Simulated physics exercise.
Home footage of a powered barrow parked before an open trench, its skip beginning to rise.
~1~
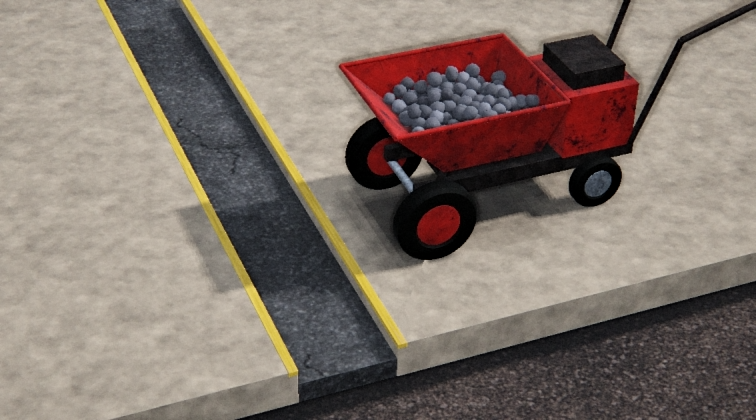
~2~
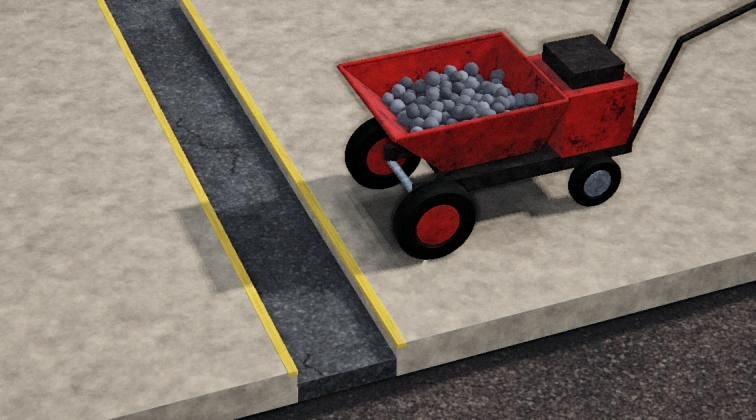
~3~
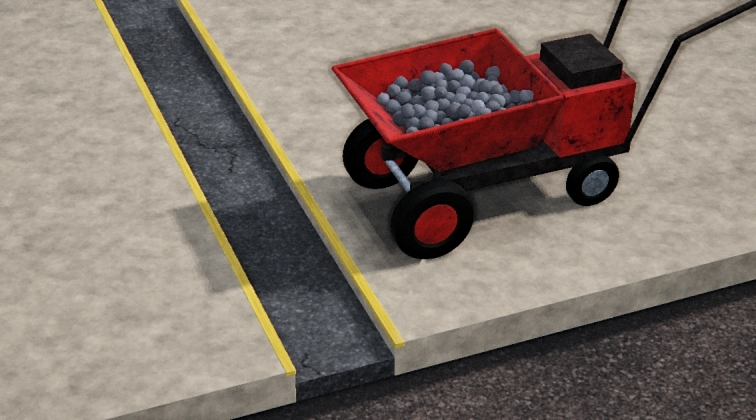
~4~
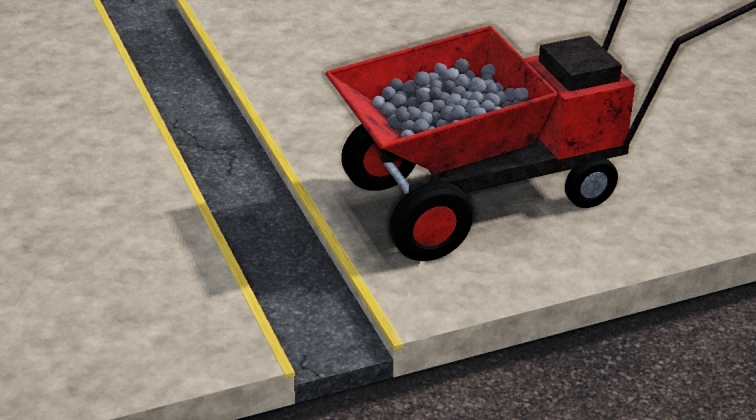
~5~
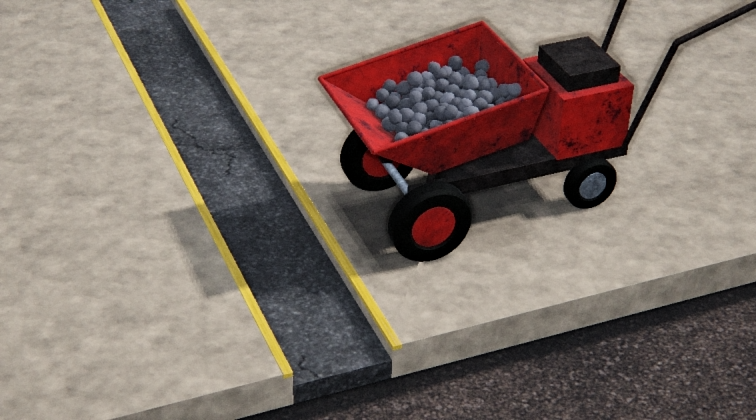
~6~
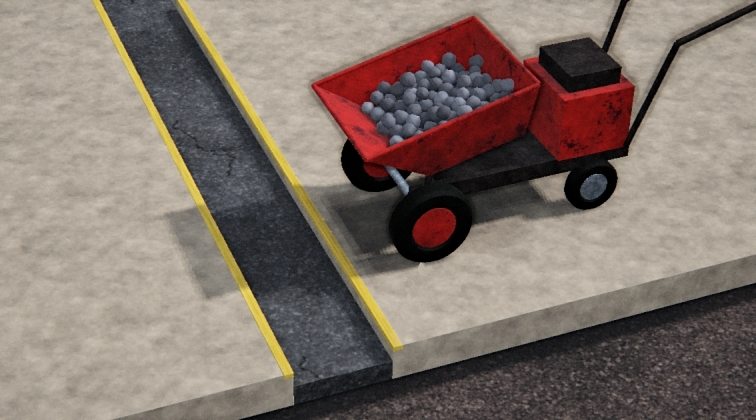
Beside a shallow trench in pale paving, a red barrow's skip of grey cobbles slowly tilts leftward.
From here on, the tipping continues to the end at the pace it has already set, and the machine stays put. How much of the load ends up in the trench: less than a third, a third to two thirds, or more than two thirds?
Seems like the amount in the trench is greater than two thirds of the load.
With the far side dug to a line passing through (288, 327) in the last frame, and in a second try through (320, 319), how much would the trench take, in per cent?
70 % and 20 %, give or take.
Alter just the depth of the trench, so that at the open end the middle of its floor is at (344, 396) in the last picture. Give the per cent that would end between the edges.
Estimated share: Approx. 90 %.
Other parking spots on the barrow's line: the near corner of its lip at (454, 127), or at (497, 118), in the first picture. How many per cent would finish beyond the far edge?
First position: Some 0 percent; second position: Some 0 percent.
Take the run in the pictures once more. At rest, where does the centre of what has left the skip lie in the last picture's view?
At about (262, 255), give or take.
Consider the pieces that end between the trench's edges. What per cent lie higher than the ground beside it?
Roughly 35 %.
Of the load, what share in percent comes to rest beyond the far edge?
Call it some 15 percent of the pieces.
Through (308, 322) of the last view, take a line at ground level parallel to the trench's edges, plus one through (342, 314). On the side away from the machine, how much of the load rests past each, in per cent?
Close to 60 % and 90 %, in that order.
Soon after the last picture, skip tipped well over; all in the skip.
A little later, skip tipped steeply; most in the skip; about a quarter in or heaped over the trench.
Later still, skip tipped right over; a small part in the skip; most in or heaped over the trench; a small part beyond it.
By the end, skip tipped right over; most in or heaped over the trench; a small part beyond it.
